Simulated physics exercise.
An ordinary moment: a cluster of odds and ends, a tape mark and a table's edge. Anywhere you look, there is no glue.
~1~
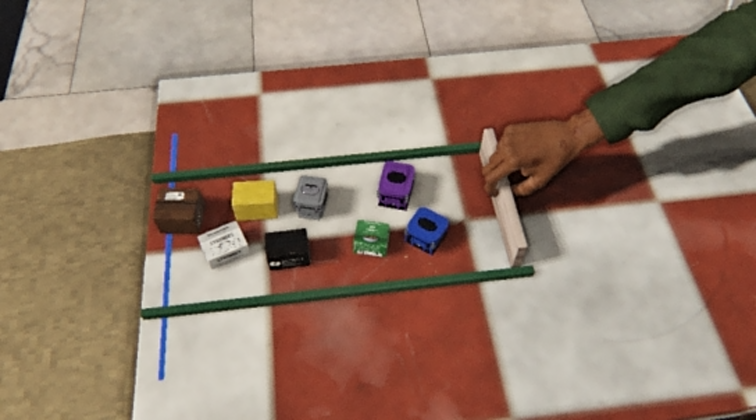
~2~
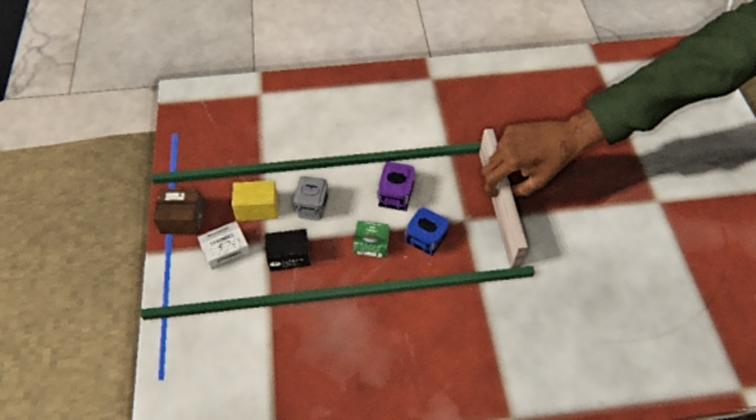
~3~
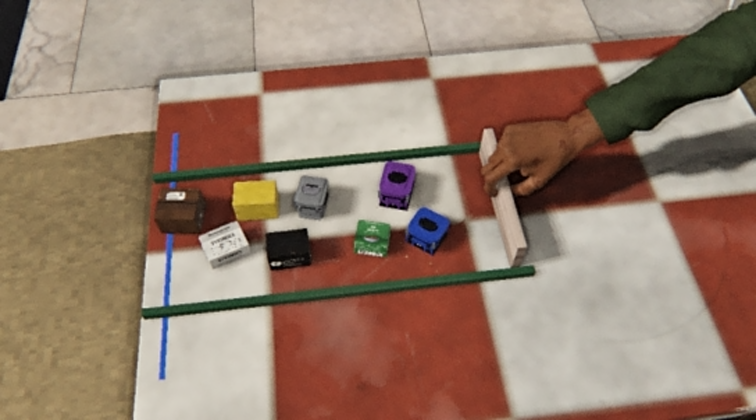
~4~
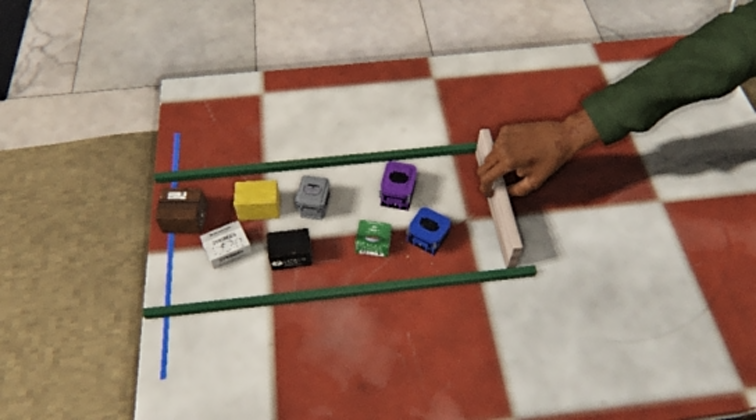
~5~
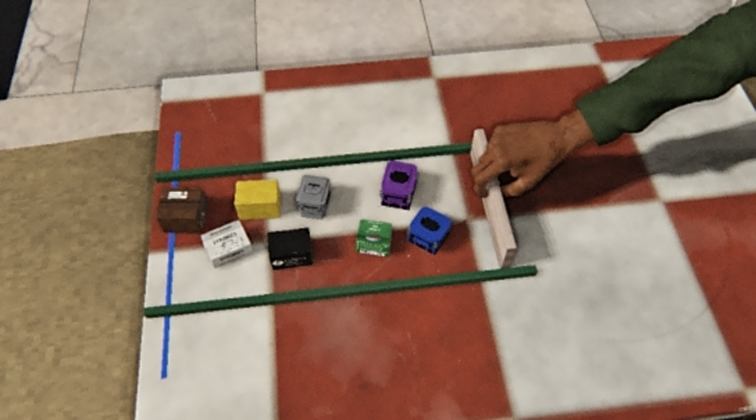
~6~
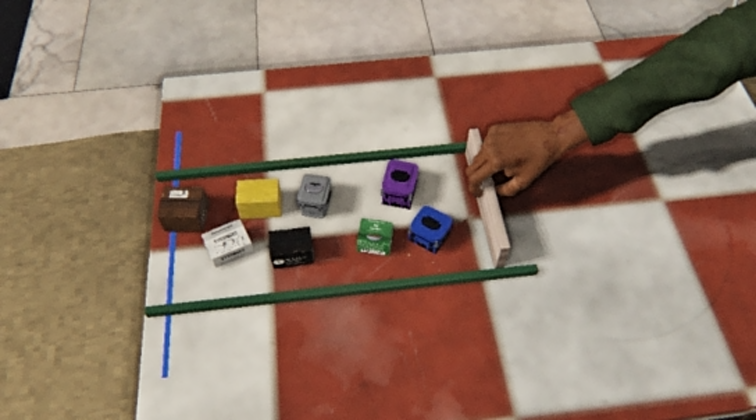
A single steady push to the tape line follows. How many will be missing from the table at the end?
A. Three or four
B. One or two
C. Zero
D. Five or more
Five or more (D).
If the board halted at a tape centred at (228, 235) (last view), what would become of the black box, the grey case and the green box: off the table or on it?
Observed: Black box slides off; grey case hangs on; green box hangs on.
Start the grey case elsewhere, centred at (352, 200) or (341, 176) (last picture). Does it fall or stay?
Grey case: Plunges; holds firm.
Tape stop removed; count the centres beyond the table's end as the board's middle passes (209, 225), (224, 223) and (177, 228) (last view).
4, 4 and 6.
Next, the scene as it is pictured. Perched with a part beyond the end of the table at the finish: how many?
The overhang total is 2.
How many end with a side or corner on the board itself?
That makes 2.
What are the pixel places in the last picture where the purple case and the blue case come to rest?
Close to (155, 211); the other close to (150, 270).
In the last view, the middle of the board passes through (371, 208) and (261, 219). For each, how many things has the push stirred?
Counting first: 4, next 8.
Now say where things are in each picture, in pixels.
In the first frame, brown box (180, 211); white box (224, 245); yellow block (256, 201); board (502, 196); tape (169, 242).
In the second frame, white box (224, 246); blue case (427, 231).
In the third frame, yellow block (257, 200); board (501, 196).
In the fourth frame, brown box (182, 211); purple case (398, 186).
In the fifth frame, white box (227, 245); black box (291, 249).
In the sixth frame, brown box (184, 209); white box (228, 244); yellow block (260, 199); board (486, 197); tape (173, 240).
Early on, none off yet; brown box at rest near (184, 209); white box at rest near (228, 244); yellow block at rest near (260, 199).
A while later, none off yet; brown box travelled about its own width near (148, 207); white box travelled well along near (145, 245); yellow block travelled well along near (189, 205).
Finally, the number that fall off is five or more; lost, green box, grey case, black box, yellow block, white box and brown box.
